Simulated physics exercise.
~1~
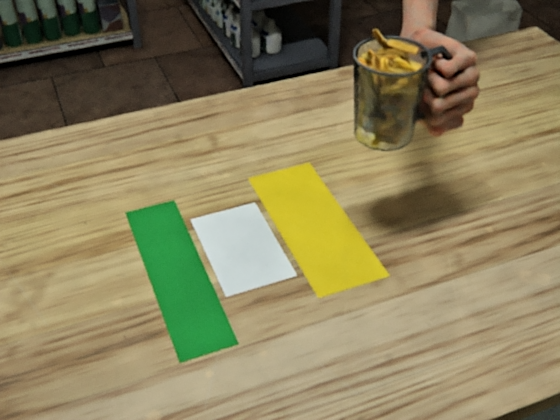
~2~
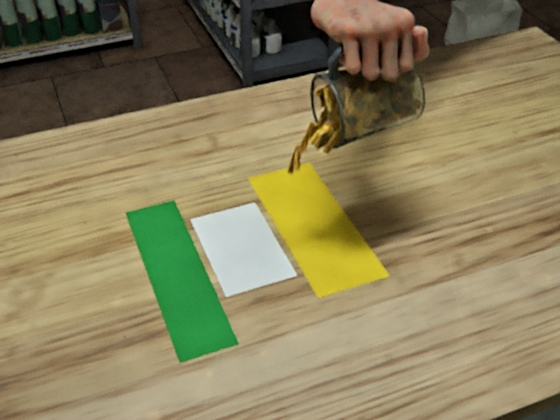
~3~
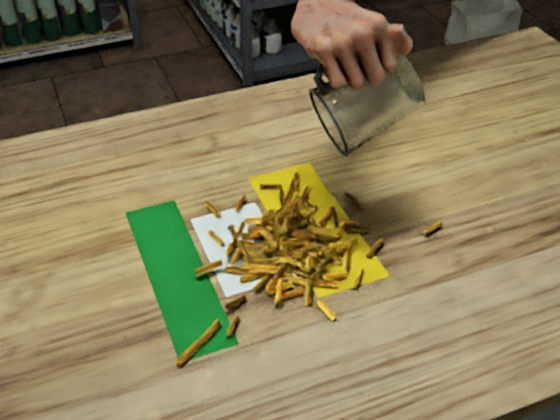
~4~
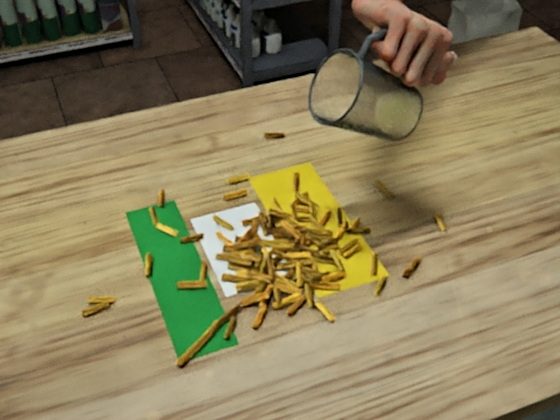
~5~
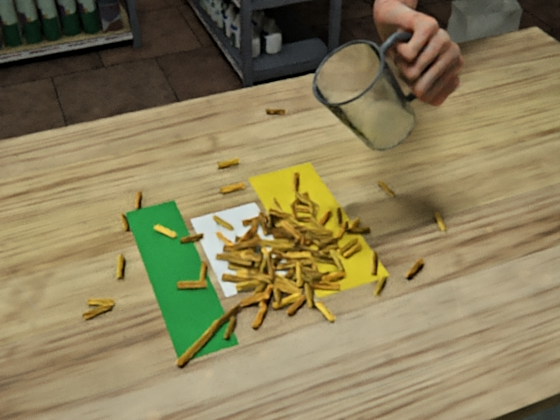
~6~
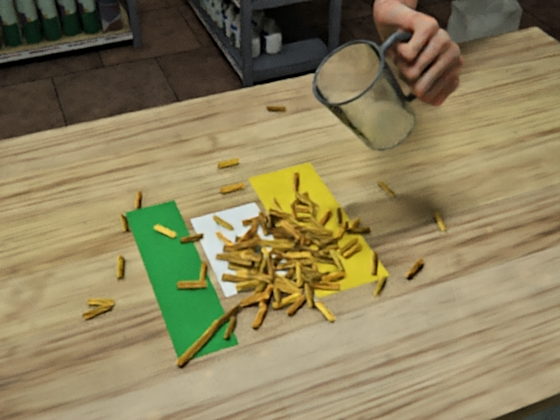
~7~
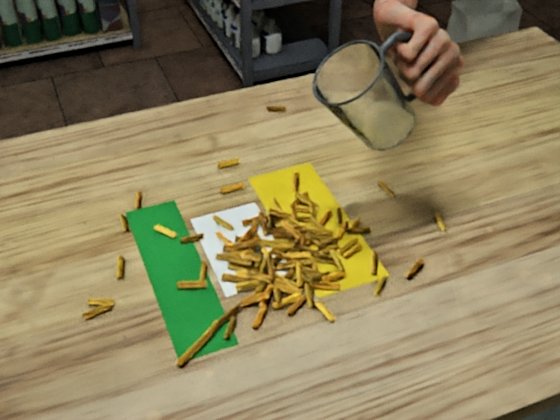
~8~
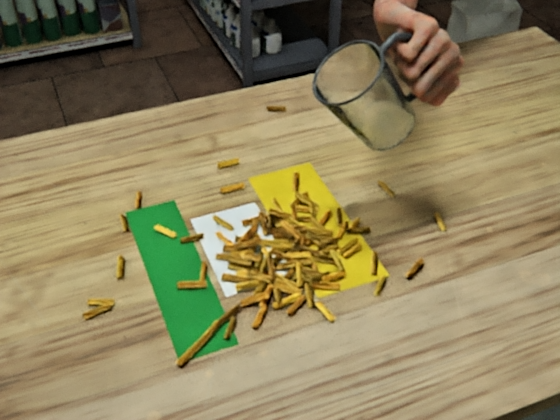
On a wooden table, a hand tips pasta from a cup, scattering it over three mats.
